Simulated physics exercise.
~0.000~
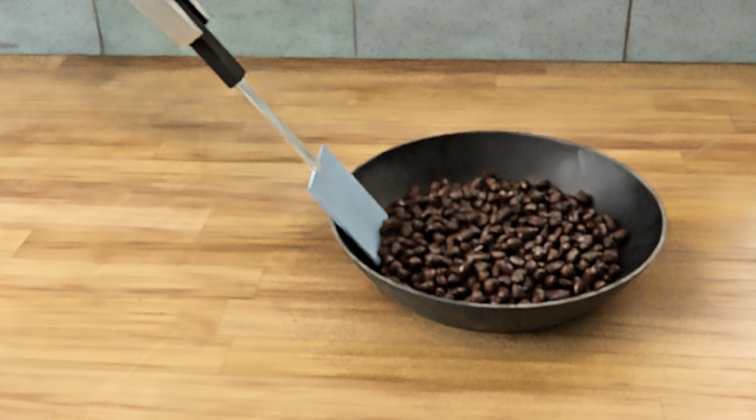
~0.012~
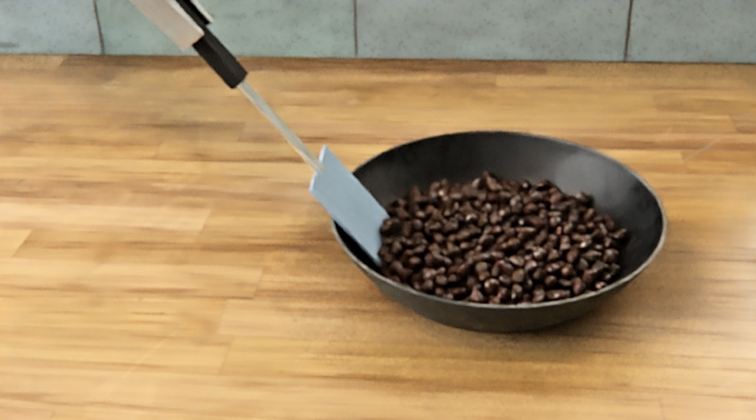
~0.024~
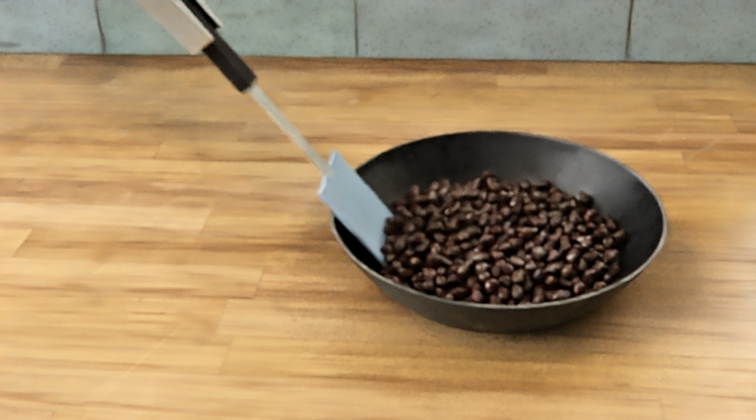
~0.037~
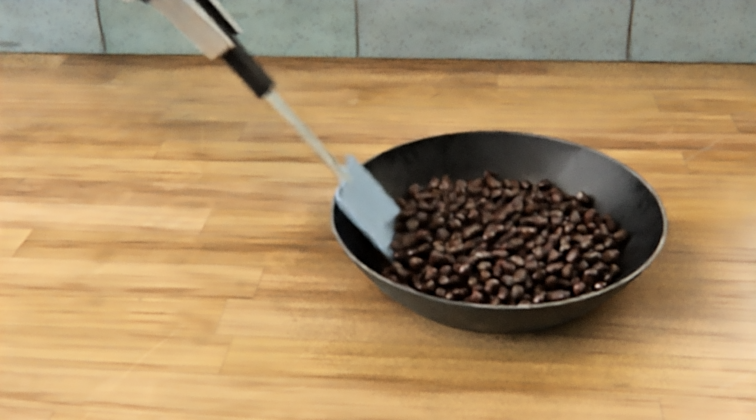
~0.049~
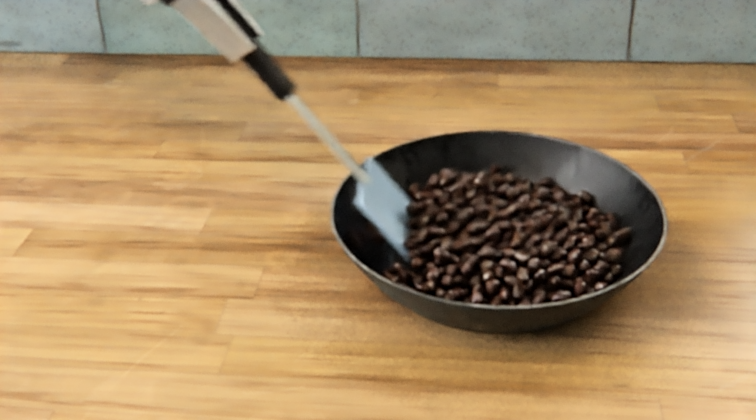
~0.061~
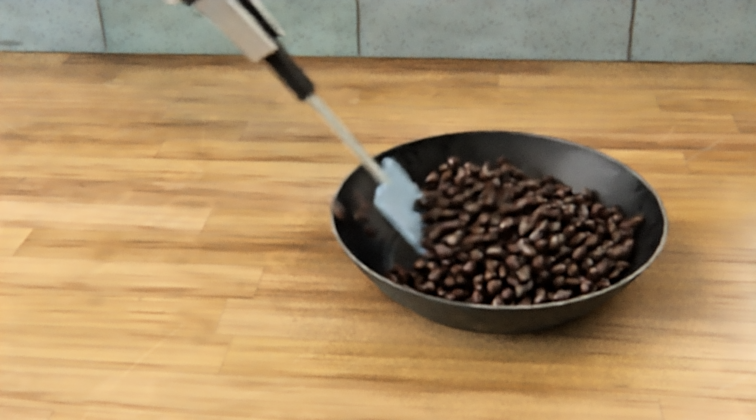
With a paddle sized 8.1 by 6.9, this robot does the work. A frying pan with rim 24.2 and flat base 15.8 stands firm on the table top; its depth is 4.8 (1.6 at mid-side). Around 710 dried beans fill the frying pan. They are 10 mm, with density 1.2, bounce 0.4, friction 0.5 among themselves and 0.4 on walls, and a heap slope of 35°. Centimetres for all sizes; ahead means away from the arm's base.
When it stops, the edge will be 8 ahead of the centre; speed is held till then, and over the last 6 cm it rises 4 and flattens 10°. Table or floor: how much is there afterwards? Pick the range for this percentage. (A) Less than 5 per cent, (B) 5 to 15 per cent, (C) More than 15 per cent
(C) More than 15 per cent.
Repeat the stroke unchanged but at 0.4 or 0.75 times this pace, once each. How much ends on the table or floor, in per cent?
Some 10 per cent, then some 20 per cent, on the table or floor.
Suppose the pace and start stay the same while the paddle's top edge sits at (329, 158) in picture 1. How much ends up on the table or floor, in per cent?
Spill: Approx. 25 per cent.
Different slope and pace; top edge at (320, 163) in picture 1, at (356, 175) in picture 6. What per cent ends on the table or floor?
About 20 per cent.
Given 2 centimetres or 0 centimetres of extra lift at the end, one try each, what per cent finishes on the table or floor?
You'd get some 30 per cent with the first setting and some 20 per cent with the second.
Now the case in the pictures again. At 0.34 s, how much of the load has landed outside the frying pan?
15 %.
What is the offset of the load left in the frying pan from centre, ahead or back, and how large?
I'd say close to 3.0 cm toward the front.
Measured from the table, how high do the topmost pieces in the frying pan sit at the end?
Roughly 5.0 centimetres.
After 0.09 s, sloping 53°, highest piece 12 above the table; 710 in the frying pan, 2 on the blade or in flight.
After 0.12 s, sloping 50°, highest piece 17 above the table; 706 in the frying pan, 6 on the blade or in flight.
After 0.34 s, sloping 43°, highest piece 25 above the table; 520 in the frying pan, 104 on the table or floor, 88 on the blade or in flight.
After 1.39 s, sloping 43°, highest piece 5 above the table; 519 in the frying pan, 193 on the table or floor.
At rest, 519 in the frying pan, 193 on the table or floor. That is 27 % on the table or floor.
